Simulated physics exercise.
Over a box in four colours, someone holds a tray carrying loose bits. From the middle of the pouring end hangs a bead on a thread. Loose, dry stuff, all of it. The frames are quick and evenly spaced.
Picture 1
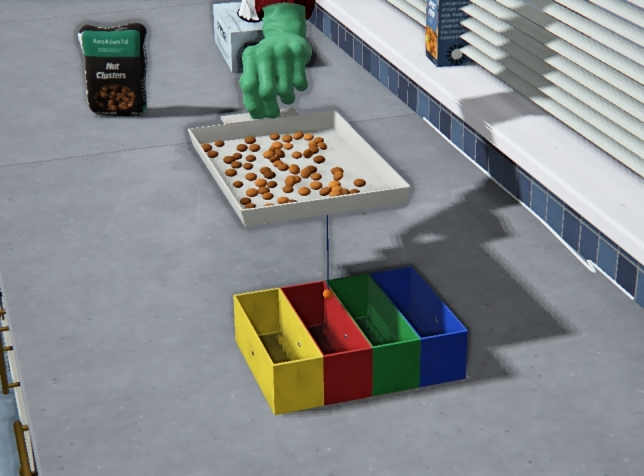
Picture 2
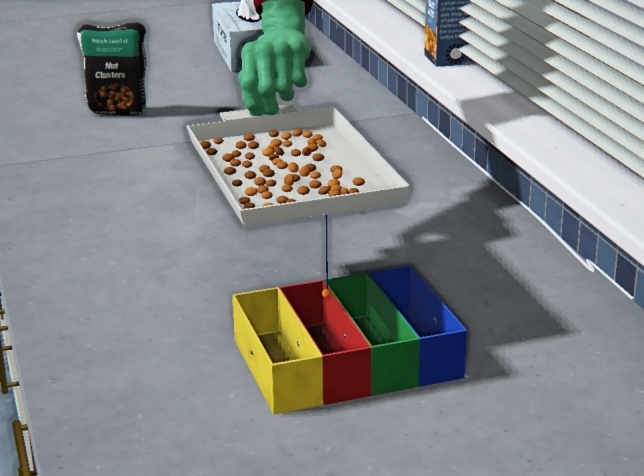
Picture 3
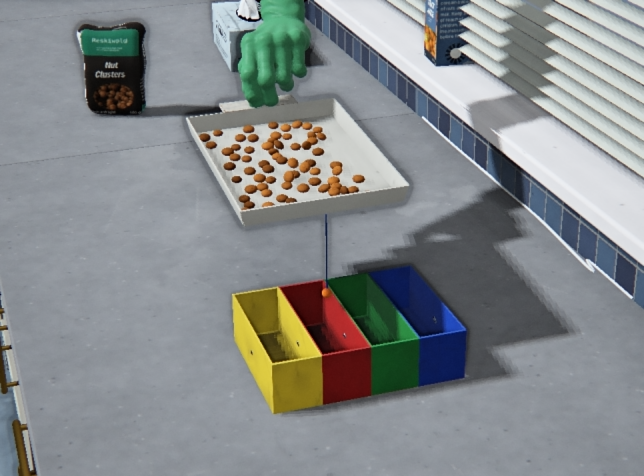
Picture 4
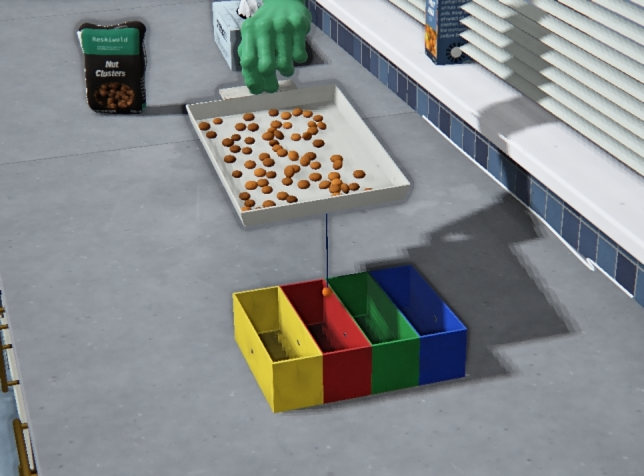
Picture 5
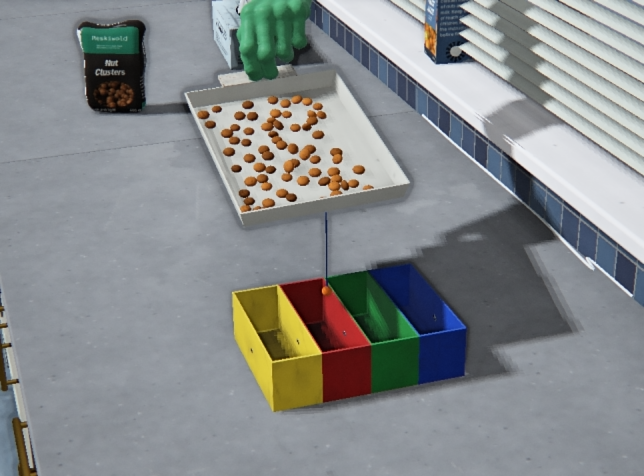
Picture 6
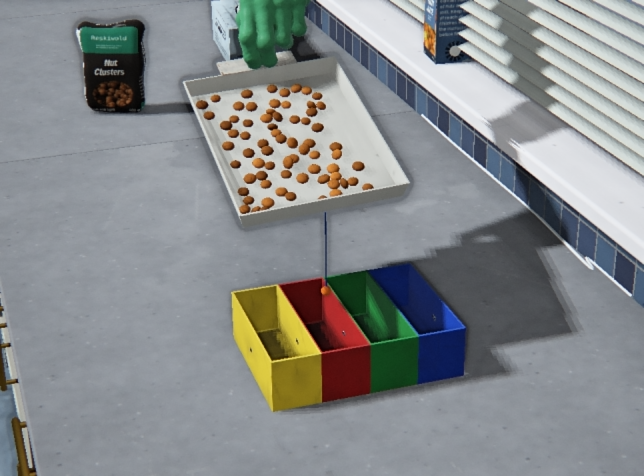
A white tray of small brown pieces, held at its far edge by a green-gloved hand, starts nearly level and tilts gradually toward its near left corner above a yellow, red, green and blue box, while a hanging bead stays almost still.
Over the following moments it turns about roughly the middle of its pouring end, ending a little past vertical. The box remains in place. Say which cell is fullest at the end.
The yellow cell is fullest at the end.
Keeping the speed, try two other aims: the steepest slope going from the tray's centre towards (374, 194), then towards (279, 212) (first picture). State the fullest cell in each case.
First: The blue one, second: The yellow cell.
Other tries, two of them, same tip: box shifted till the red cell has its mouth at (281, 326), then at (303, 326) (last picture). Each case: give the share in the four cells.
Some 100 and then some 100 per cent.
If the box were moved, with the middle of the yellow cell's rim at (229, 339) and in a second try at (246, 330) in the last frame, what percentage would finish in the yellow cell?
About 20% on the first try and 40% on the second.
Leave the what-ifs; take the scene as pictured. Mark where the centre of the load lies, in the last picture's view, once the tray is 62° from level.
Somewhere about pixel (291, 193).
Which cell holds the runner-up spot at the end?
The red one.
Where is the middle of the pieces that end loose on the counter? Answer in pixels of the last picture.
Around (198, 390).
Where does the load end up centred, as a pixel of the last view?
Resting centre, last frame: Roughly (289, 375).
Just after the last frame, tray tipped steeply; every one on the tray.
A moment on, tray tipped past a quarter turn; roughly a third on the tray; roughly a quarter in the yellow cell; just a few in the red cell; roughly a third falling or outside the box.
Further on, tray tipped past a quarter turn; roughly half in the yellow cell; roughly a quarter in the red cell; about a tenth in the green cell; roughly a quarter falling or outside the box.
When it is over, tray tipped past a quarter turn; roughly half in the yellow cell; roughly a quarter in the red cell; about a tenth in the green cell; not one in the blue cell; roughly a quarter outside the box.
